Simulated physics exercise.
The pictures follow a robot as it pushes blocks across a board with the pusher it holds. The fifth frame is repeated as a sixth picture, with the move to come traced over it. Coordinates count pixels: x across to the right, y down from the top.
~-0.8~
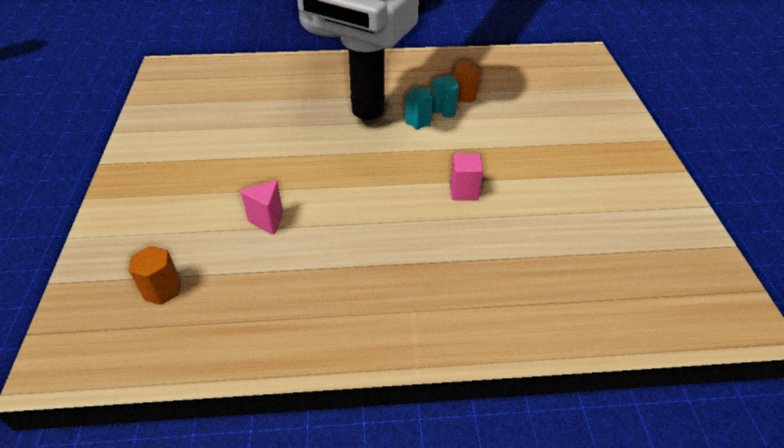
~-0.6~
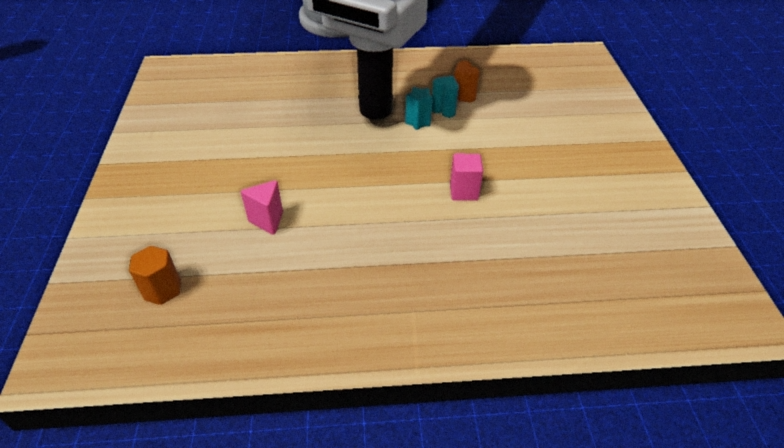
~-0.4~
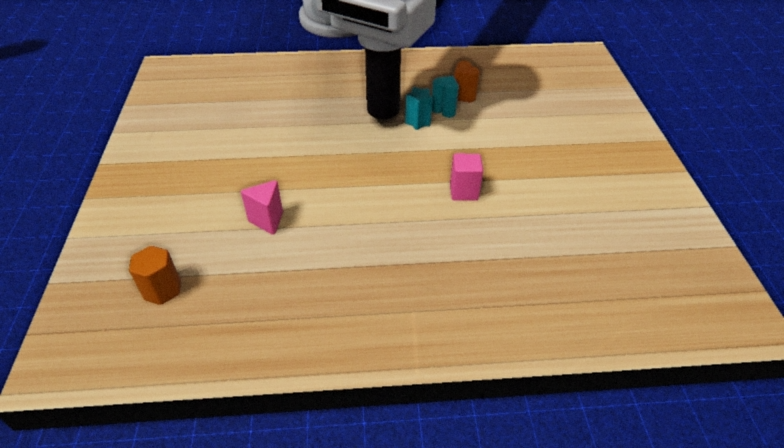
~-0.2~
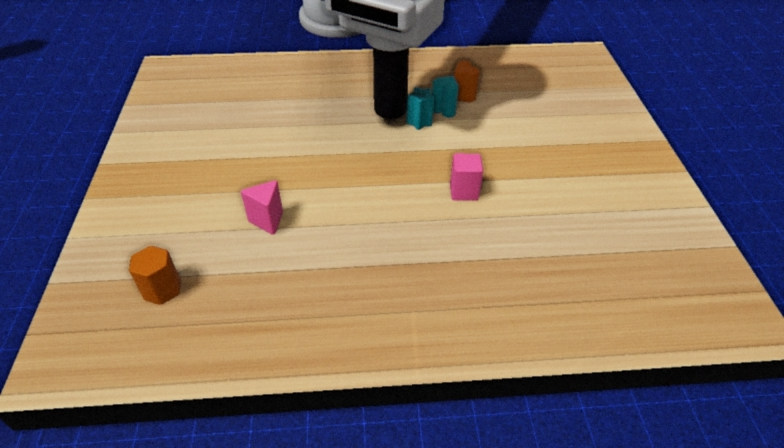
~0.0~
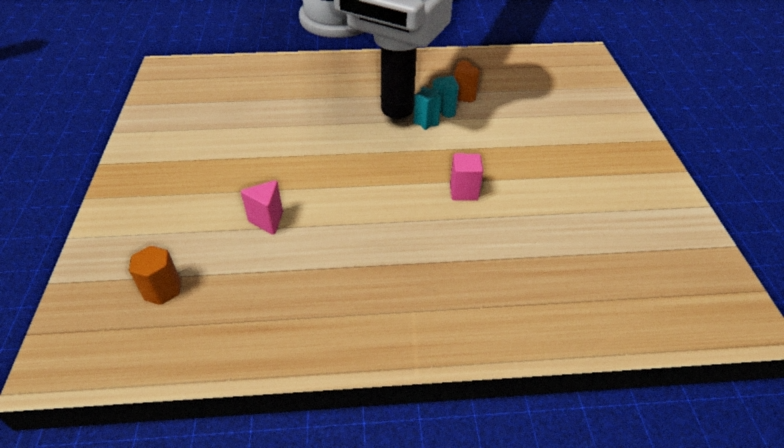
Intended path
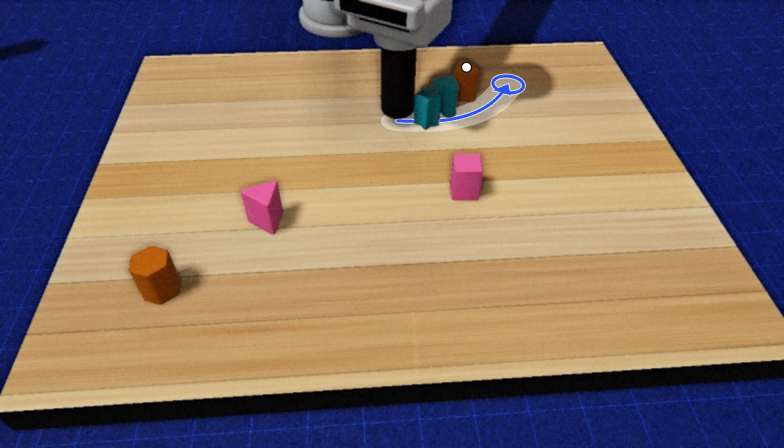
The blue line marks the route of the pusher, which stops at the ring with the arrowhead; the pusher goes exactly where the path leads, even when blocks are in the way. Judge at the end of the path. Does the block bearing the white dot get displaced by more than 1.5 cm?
It seems so.
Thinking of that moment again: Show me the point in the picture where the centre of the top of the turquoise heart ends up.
I expect it at (492, 47).
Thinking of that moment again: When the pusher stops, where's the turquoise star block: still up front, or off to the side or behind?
When the path is over, you would find the turquoise star block off to the side or behind the pusher.
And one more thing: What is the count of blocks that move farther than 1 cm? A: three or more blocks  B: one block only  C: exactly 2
Correct choice: A.
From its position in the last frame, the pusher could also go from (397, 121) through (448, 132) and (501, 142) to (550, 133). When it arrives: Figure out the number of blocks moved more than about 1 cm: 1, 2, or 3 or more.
1 block.
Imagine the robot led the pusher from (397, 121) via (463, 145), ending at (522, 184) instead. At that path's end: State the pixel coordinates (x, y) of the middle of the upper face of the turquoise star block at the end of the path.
By then it is at (467, 95).
Drawn move, from (397, 121) via (447, 120) and (487, 106), ending at (508, 84); the dot is on the orange heart.
What follows on the original path. One third of the way, pusher (448, 109); turquoise star block (478, 92), turned 20° anticlockwise; turquoise heart (465, 76), turned 65° anticlockwise; orange heart (468, 66).
Two thirds of the way, pusher (489, 96); turquoise star block (513, 88), turned 20° clockwise; turquoise heart (489, 62); orange heart (470, 56), turned 65° anticlockwise.
At the end, pusher (510, 74); turquoise star block (513, 88), turned 25° clockwise; turquoise heart (492, 47), turned 225° anticlockwise; orange heart (470, 56), turned 75° anticlockwise.
